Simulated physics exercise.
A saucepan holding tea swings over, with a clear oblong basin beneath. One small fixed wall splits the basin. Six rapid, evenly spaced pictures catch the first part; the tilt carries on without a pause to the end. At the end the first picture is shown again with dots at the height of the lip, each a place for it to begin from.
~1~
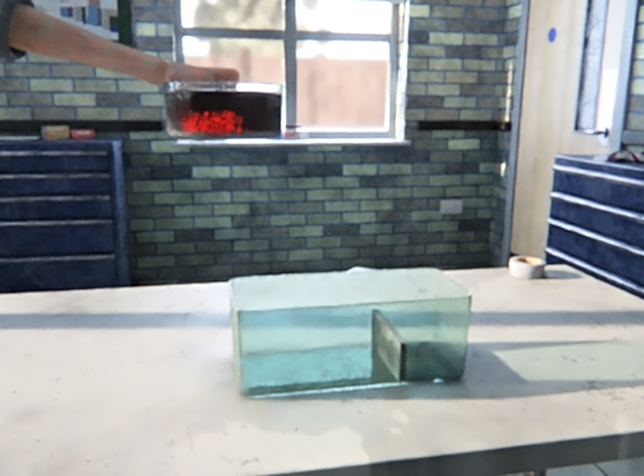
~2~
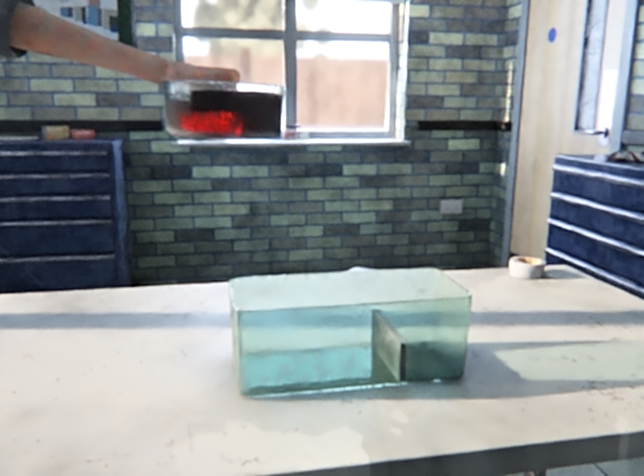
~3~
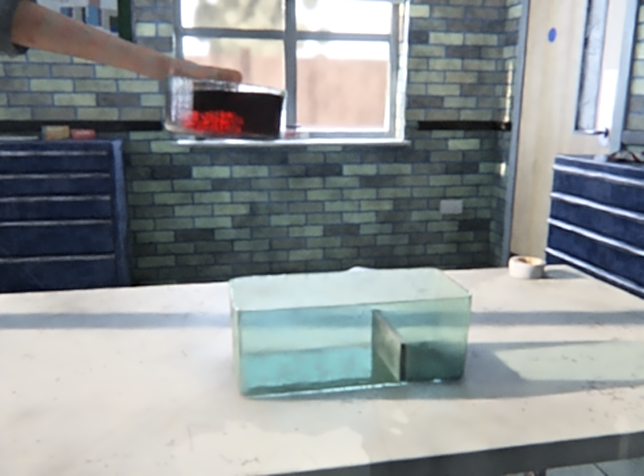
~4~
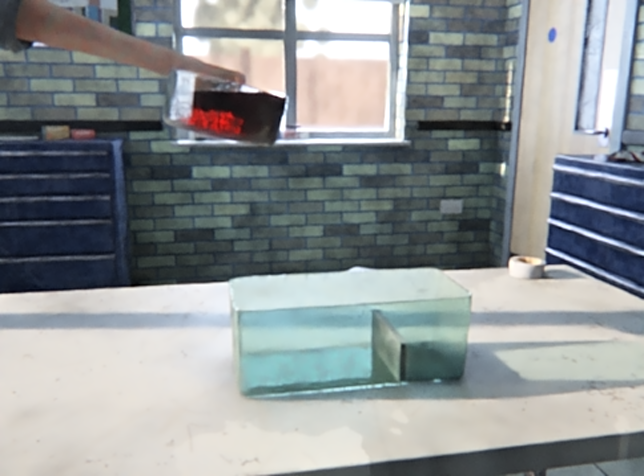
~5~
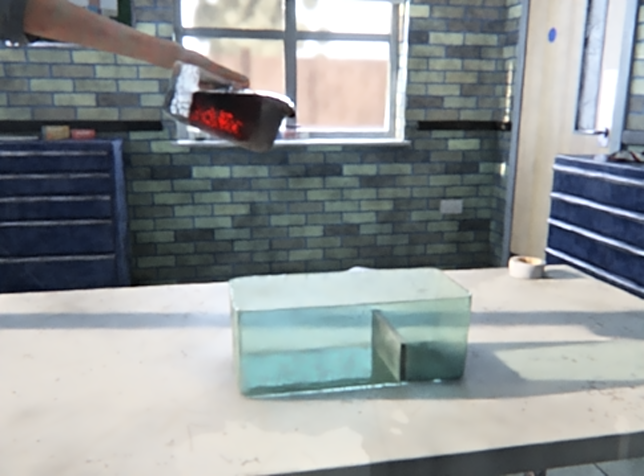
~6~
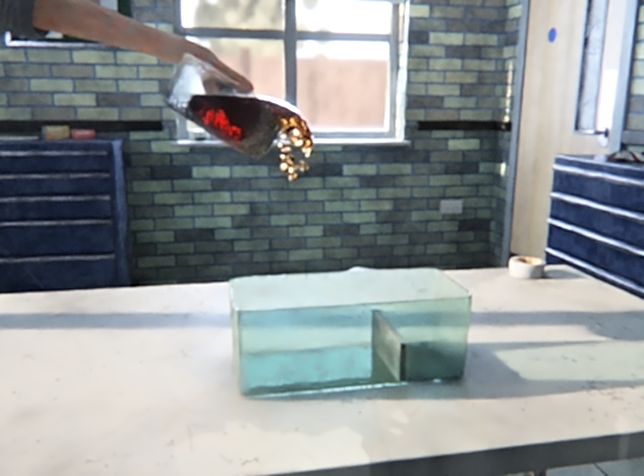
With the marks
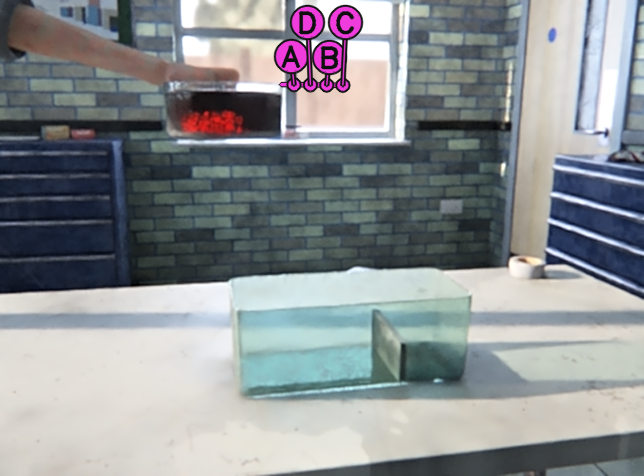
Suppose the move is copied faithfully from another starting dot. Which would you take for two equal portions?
Best: B.
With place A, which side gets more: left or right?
The left side.
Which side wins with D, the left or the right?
The left side.
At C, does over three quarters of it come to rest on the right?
No, it does not.
On the marked copy, A at (293, 84); B at (326, 85); C at (342, 85); D at (310, 84).
For place A, about 94 % ends left of the wall and 3 % right of it; 3 % is lost outside.
For place B, about 49 % ends left of the wall and 49 % right of it.
For place C, about 33 % ends left of the wall and 65 % right of it.
For place D, about 73 % ends left of the wall and 25 % right of it.
